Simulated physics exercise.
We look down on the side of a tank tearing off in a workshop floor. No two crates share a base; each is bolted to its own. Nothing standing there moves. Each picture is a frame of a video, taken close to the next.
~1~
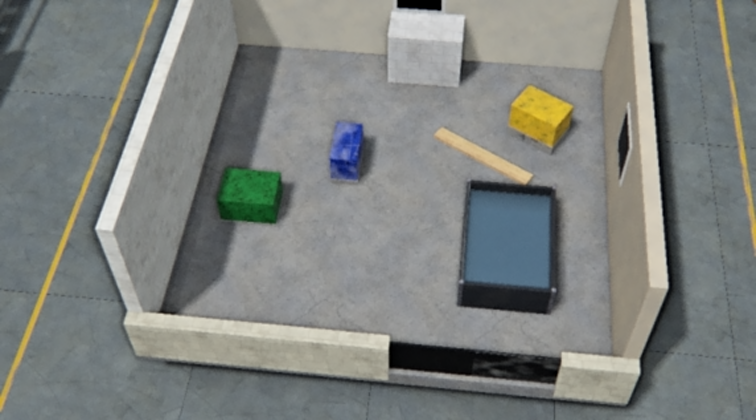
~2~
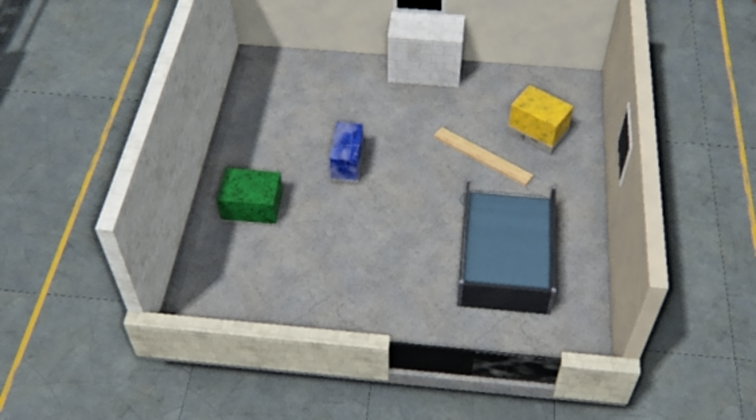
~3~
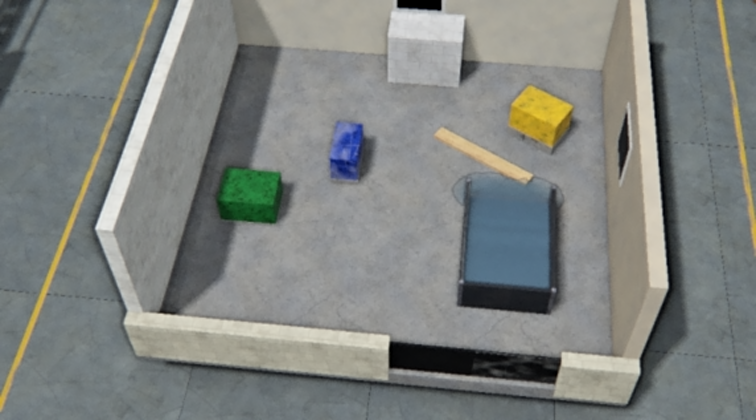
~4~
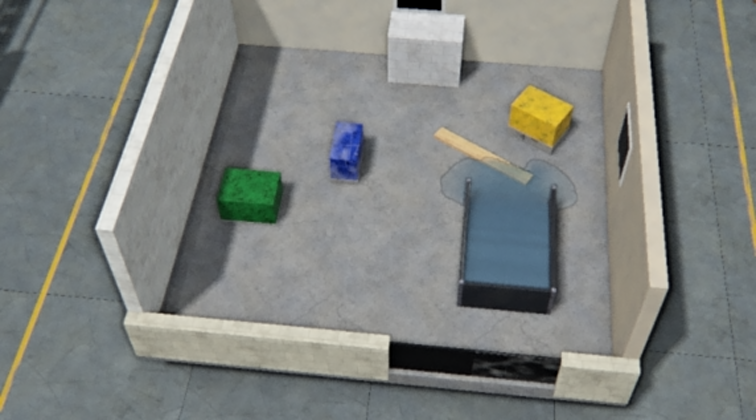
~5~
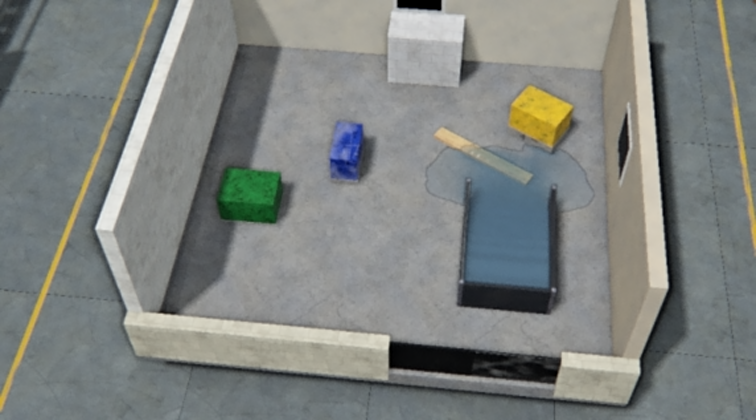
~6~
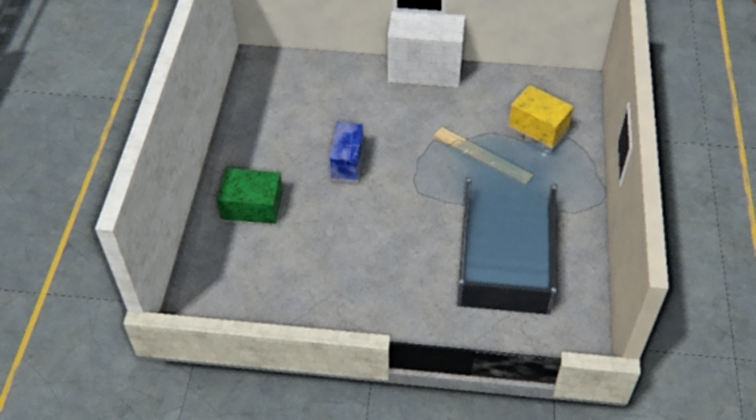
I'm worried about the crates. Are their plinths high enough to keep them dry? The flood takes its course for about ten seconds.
Well, the blue crate will stay dry, the green crate will get wet, the yellow crate will get wet.
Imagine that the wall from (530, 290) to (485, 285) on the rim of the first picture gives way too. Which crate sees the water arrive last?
My pick is the blue crate.
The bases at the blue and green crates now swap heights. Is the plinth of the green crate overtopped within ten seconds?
The green one is not reached.
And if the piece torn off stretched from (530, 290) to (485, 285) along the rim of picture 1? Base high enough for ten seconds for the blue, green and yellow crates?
In that case the blue crate is never flooded, the green crate is flooded and the yellow crate is never flooded.
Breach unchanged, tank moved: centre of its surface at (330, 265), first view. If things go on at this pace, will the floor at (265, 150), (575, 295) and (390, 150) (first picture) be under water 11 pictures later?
First drenched; next unwetted; last drenched.
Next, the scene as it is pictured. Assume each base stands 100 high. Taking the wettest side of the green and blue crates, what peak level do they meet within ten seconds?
210 and 80 %, roughly.
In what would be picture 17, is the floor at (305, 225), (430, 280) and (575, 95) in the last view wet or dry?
Going through them in order, I'd call them clear, clear and drenched.
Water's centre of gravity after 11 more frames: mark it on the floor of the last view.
The water centres close to (494, 174).
A moment on, water covers 20 % of the floor; the blue crate not reached, the green crate not reached, the yellow crate water round its plinth.
Next, water covers 30 % of the floor; the blue crate water round its plinth, the green crate not reached, the yellow crate water round its plinth.
Then, water covers 50 % of the floor; the blue crate water round its plinth, the green crate not reached, the yellow crate water round its plinth.
Later, water covers 60 % of the floor; the blue crate water round its plinth, the green crate water round its plinth, the yellow crate water round its plinth.
In the end, water covers 80 % of the floor; the blue crate stayed above the water, the green crate was topped, the yellow crate was topped.
